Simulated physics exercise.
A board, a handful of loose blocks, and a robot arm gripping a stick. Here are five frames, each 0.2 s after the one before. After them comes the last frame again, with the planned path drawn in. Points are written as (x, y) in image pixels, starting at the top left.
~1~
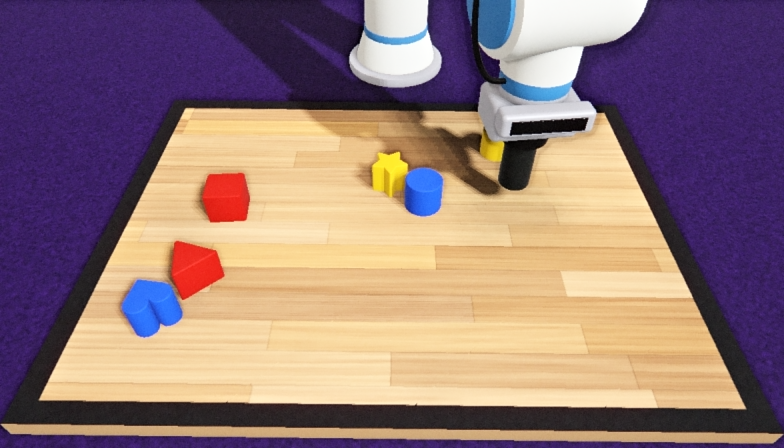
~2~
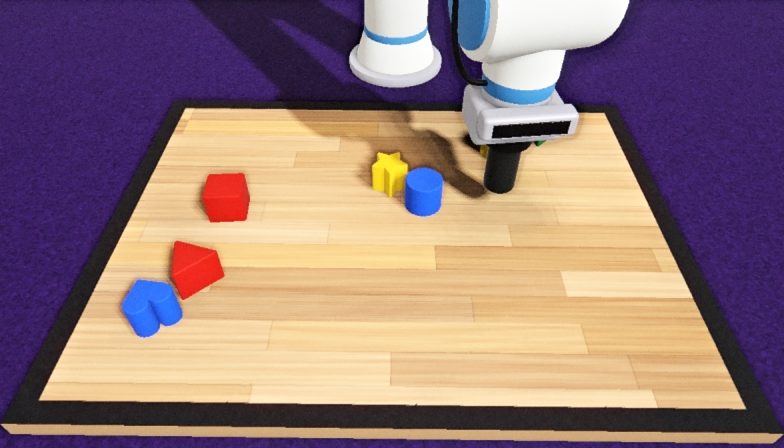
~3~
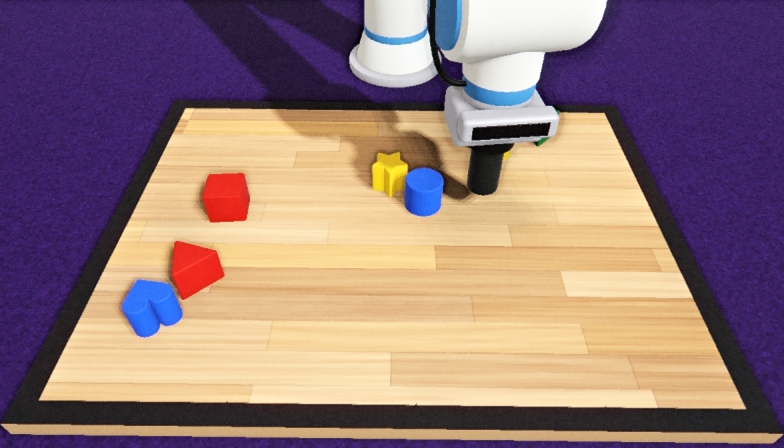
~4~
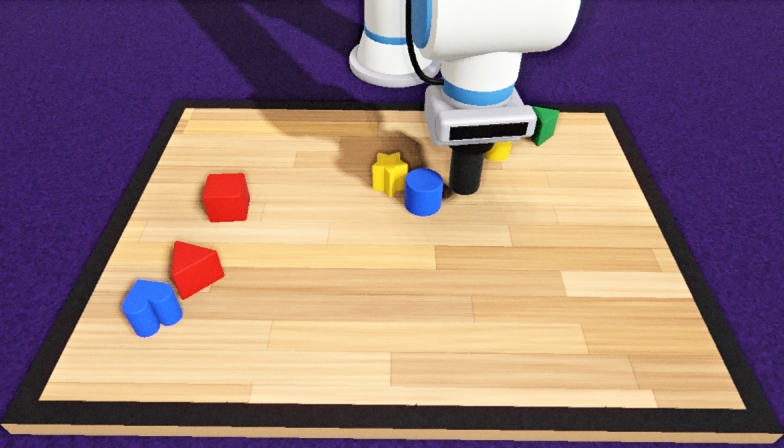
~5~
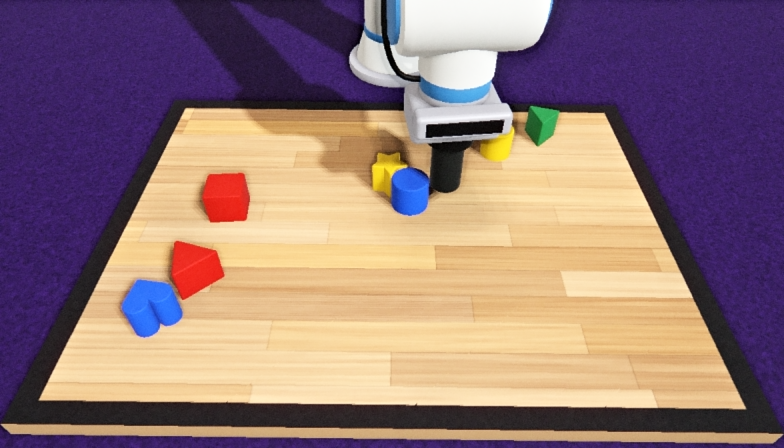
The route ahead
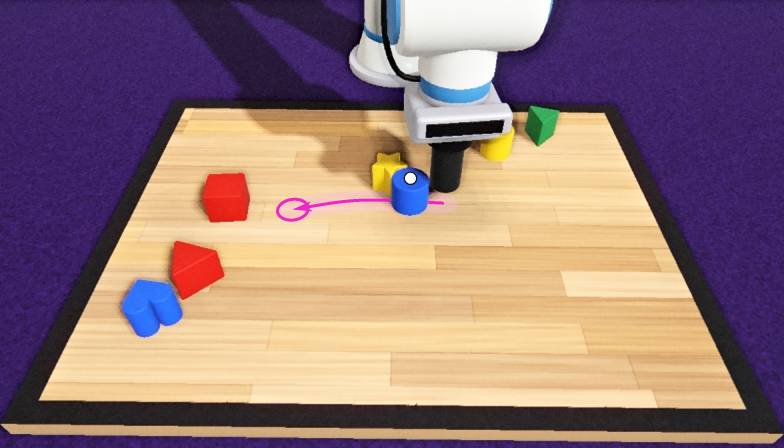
On a wooden board, a robot arm moves its stick left and nudges a blue cylinder.
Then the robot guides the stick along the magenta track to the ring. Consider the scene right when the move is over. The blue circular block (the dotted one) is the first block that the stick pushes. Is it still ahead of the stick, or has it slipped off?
It is driven along in front.
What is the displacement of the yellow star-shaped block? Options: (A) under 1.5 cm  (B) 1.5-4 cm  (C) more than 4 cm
(B)
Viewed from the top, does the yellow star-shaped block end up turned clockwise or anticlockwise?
Viewed from overhead, the yellow star-shaped block winds up turned clockwise.
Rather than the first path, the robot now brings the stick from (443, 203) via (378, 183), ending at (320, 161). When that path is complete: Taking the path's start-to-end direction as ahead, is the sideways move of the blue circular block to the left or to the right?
Moves left.
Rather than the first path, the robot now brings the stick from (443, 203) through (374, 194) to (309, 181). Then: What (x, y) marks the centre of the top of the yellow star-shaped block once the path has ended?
My best guess is (352, 148).
Drawn move, from (443, 203) via (368, 200), ending at (293, 209); the dot is on the blue circular block.
What follows on the original path. One third of the way, stick (393, 182); yellow star-shaped block (376, 157), turned 55° clockwise; blue circular block (358, 179).
Two thirds of the way, stick (341, 183); yellow star-shaped block (365, 157), turned 115° clockwise; blue circular block (307, 185).
At the end, stick (290, 191); red four-sided block still; yellow star-shaped block (365, 157), turned 115° clockwise; blue circular block (256, 197).
